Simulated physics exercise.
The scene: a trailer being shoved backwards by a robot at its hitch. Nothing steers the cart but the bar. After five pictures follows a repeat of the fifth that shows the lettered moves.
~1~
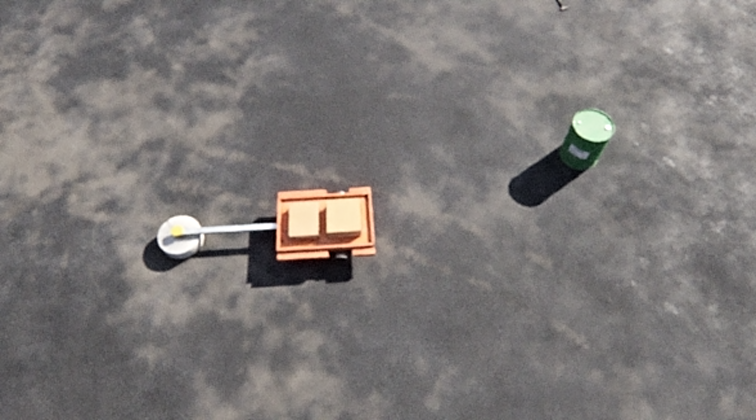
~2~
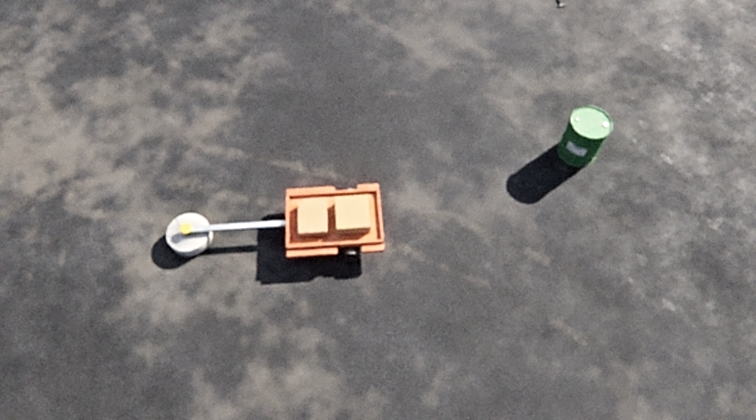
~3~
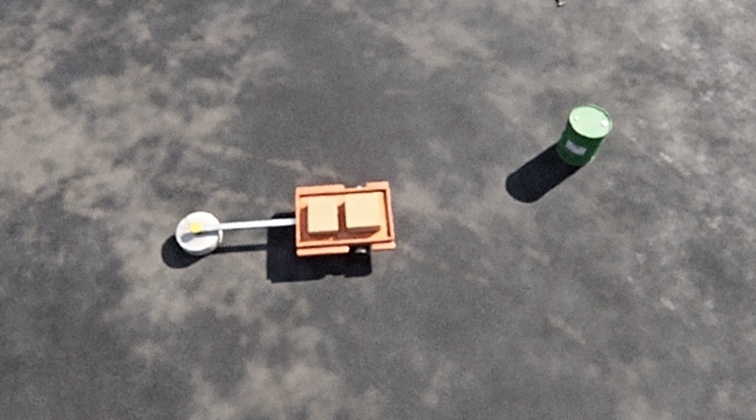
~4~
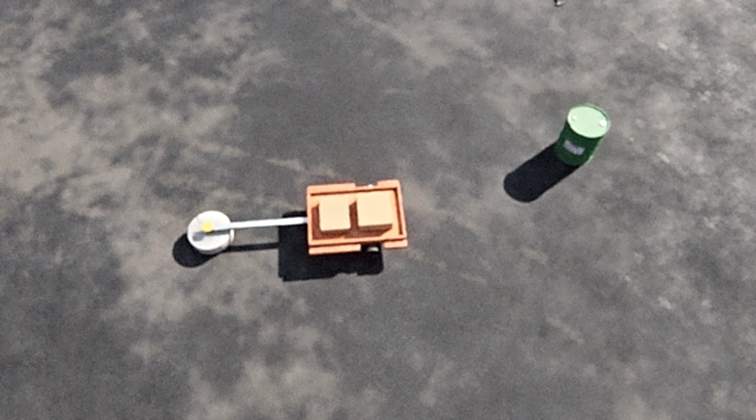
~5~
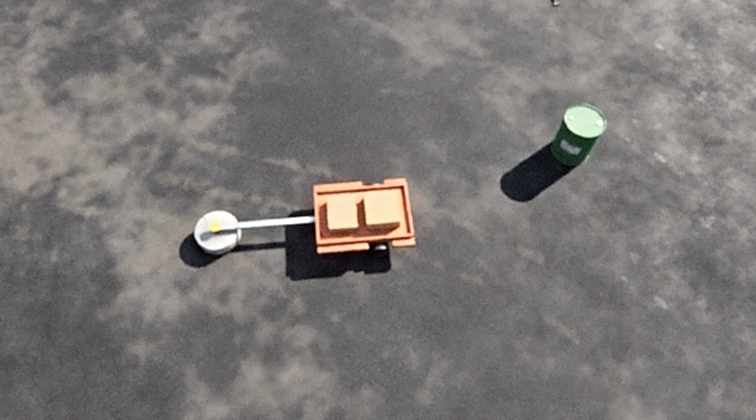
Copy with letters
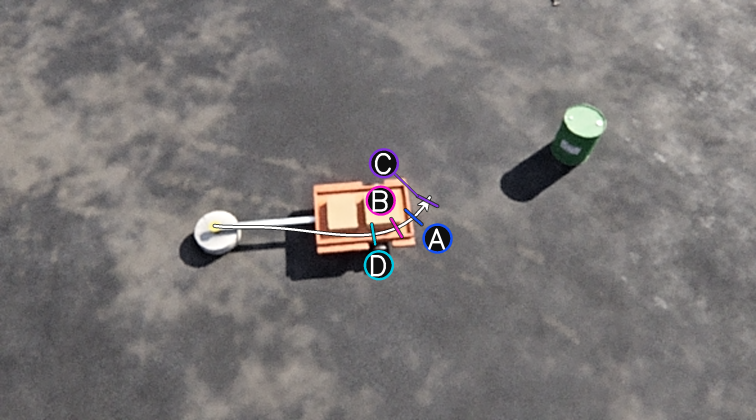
We see a round white robot at the left end of an orange cart's hitch bar, pushing the cart and its two boxes slowly to the right across dark, mottled ground, while a green drum stands at upper right.
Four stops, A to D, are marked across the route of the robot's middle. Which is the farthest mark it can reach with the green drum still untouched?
B is the last safe stop.
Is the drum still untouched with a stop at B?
Yes.
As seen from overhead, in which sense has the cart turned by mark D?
Anticlockwise.
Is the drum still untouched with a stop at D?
Yes.
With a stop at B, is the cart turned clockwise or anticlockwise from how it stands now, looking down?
Anticlockwise.
On the marked copy, A at (414, 217); B at (397, 228); C at (427, 201); D at (373, 234); the route from (215, 226) via (336, 234) to (430, 197).
Following B. Soon after the start, robot (281, 234), cart (425, 208).
Later, robot (344, 240), cart (482, 198).
In the end, robot (396, 233), cart (528, 185); nothing has been touched.
As for the rest, A is too far, the drum has been hit; C is too far, the drum has been hit; D is safe but short.
